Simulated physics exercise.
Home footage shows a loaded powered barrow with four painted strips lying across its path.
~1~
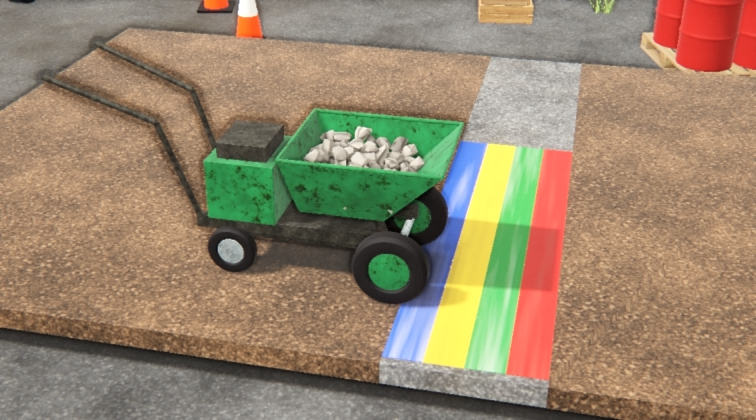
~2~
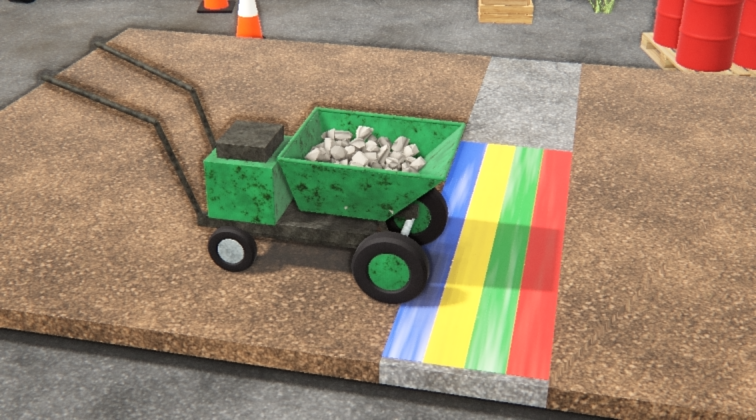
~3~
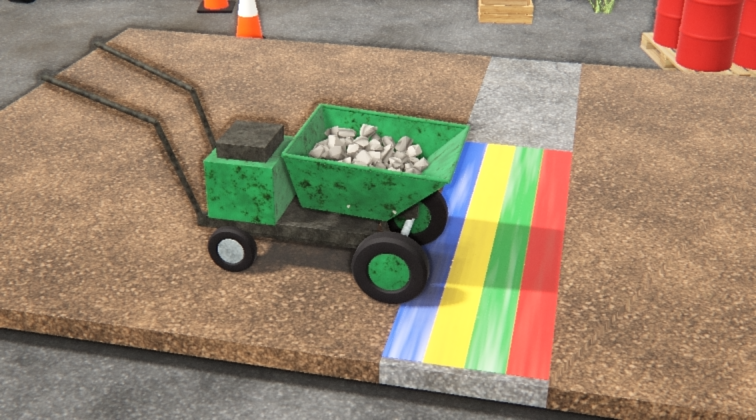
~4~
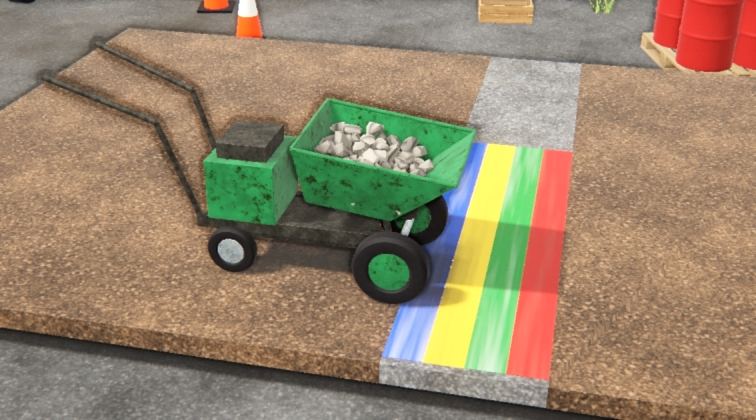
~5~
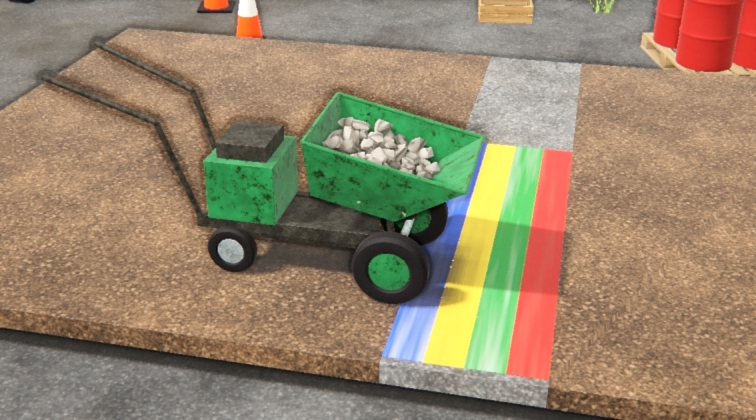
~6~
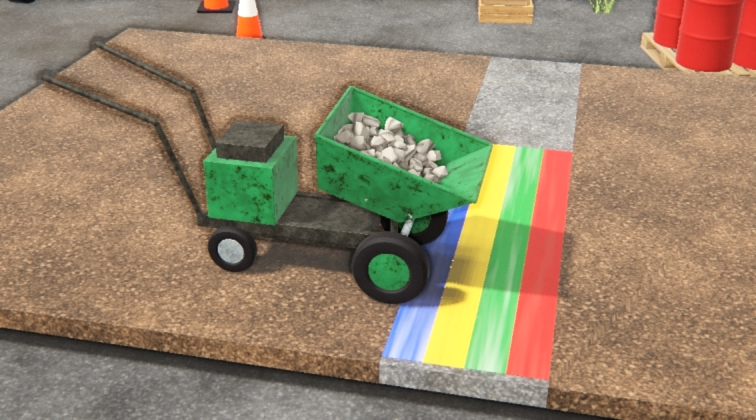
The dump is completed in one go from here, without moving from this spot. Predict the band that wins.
The red one.
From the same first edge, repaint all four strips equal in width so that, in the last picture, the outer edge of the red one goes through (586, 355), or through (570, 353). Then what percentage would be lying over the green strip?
20 per cent, then 10 per cent, roughly.
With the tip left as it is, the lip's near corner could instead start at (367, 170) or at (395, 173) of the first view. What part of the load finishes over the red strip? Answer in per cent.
Close to 10 in a hundred, and close to 20 in a hundred.
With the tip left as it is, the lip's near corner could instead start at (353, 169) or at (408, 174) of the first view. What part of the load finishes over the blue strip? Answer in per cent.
First position: Some 10 percent; second position: Some 0 percent.
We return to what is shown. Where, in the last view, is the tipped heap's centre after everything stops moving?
Near (567, 286).
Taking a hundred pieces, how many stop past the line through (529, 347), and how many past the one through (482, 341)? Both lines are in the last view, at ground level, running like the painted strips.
First roughly 60 percent, then 80 percent.
Soon after the last picture, skip tipped steeply; all in the skip.
A little later, skip tipped right over; most in the skip; a stray few over the green strip; about a quarter over the red strip; a stray few off the paint.
Later still, skip tipped right over; about a quarter in the skip; a stray few over the green strip; about a third over the red strip; about half off the paint.
At rest, skip tipped right over; about a quarter in the skip; none over the blue strip; none over the yellow strip; a stray few over the green strip; about a third over the red strip; about half off the paint.
